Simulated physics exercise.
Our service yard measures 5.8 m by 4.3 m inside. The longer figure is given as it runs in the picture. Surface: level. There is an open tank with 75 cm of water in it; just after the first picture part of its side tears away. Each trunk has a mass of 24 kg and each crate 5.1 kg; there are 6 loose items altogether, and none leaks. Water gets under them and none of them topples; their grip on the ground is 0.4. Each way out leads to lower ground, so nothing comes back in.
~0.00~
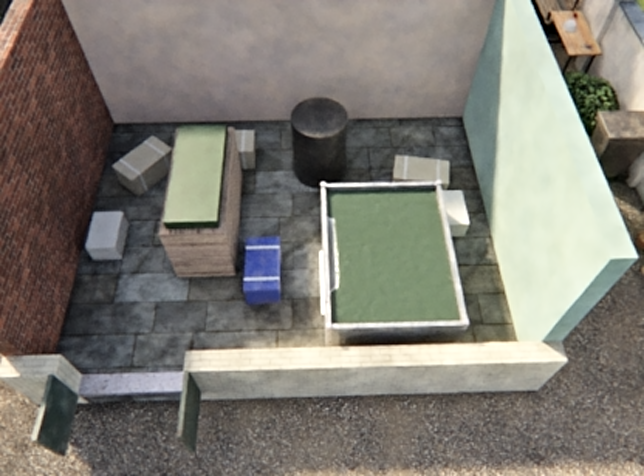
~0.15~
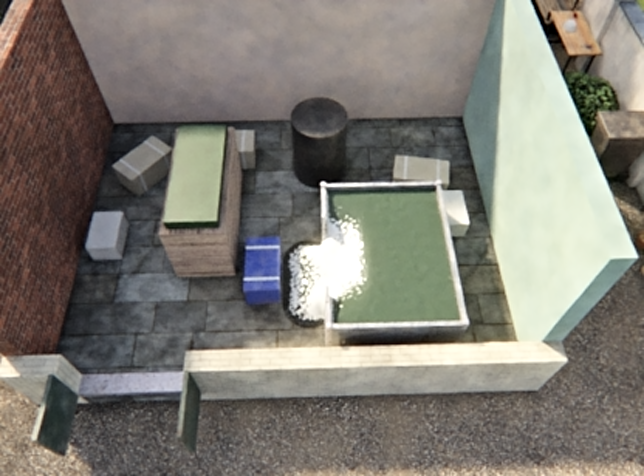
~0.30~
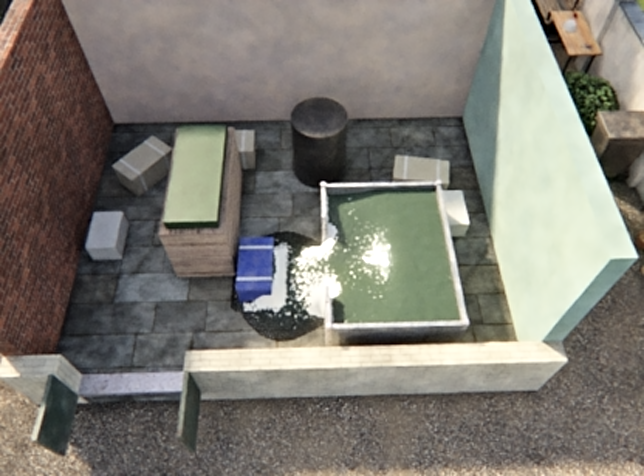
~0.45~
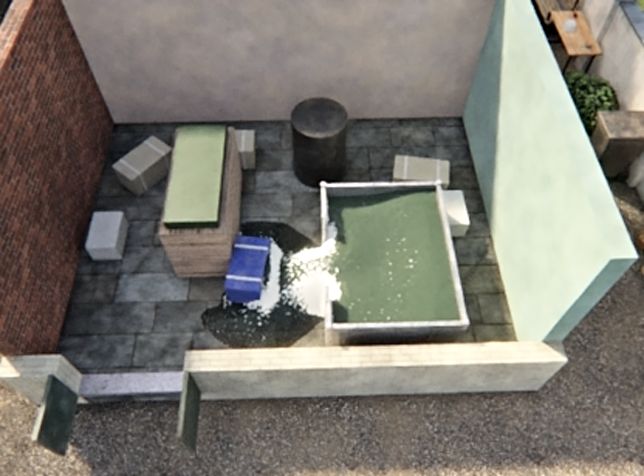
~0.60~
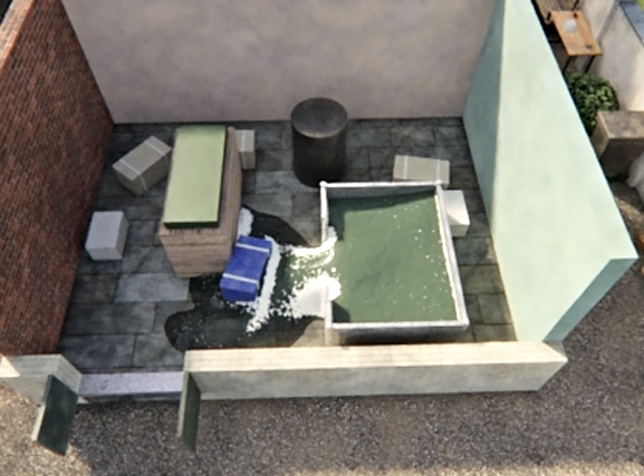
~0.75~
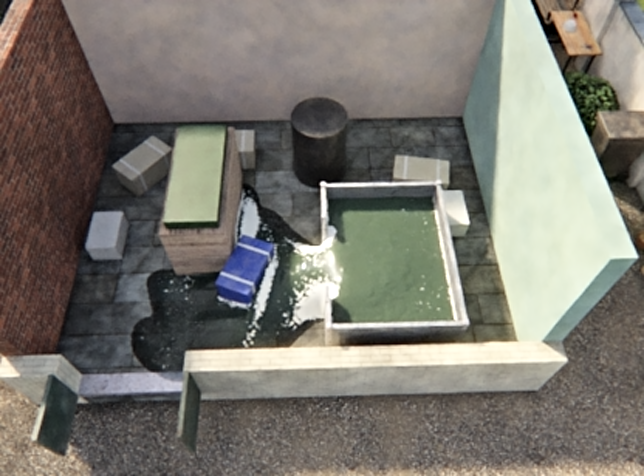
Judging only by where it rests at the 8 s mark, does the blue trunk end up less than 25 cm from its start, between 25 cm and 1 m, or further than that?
It ends up further than 1 m from its start.
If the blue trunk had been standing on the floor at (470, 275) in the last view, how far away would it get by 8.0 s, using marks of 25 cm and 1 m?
Put there, it remains roughly in place.
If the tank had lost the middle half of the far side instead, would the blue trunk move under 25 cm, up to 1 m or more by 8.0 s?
Had it gone that way, the blue trunk would sit tight.
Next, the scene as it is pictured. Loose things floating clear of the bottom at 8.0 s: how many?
It comes to 5.
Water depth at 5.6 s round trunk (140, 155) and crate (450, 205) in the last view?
About 15 and 3 cm.
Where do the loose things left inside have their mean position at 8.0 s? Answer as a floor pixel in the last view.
Roughly at (299, 212).
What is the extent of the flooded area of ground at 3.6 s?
At that time the wet patch spans about 20 m2.
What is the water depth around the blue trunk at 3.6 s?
The depth there is around 21 cm.
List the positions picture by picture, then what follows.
The blue trunk at (262, 263) rests on the ground; water covers 3.0 m2; 0 of 6 have shifted, in the first picture.
The blue trunk at (262, 263), on the bottom; 3.7 m2 under water; 0 of 6 have shifted, in the second picture.
The blue trunk at (255, 263) rests on the ground, 9 cm from its start; 4.4 m2 under water; 1 of 6 have shifted, in the third picture.
The blue trunk at (248, 262) rests on the ground, 18 cm from its start; water covers 5.2 m2; 1 of 6 have shifted, in the fourth picture.
The blue trunk at (246, 263), on the bottom, 20 cm from its start; water covers 6.0 m2; 1 of 6 have shifted, in the fifth picture.
The blue trunk at (245, 264), afloat, 22 cm from its start; 6.9 m2 under water; 1 of 6 have shifted, in the sixth picture.
After 1.6 s the blue trunk is near (192, 294), 1.0 m from its start, afloat; 0 of 6 are out; 1 afloat.
After 3.6 s the blue trunk is near (85, 355), 2.3 m from its start, afloat; 0 of 6 are out; 3 afloat.
After 5.6 s the blue trunk is near (98, 361), 2.3 m from its start, afloat; 0 of 6 are out; 4 afloat.
After 8.0 s the blue trunk is near (89, 363), 2.4 m from its start, afloat; 0 of 6 are out; 5 afloat.
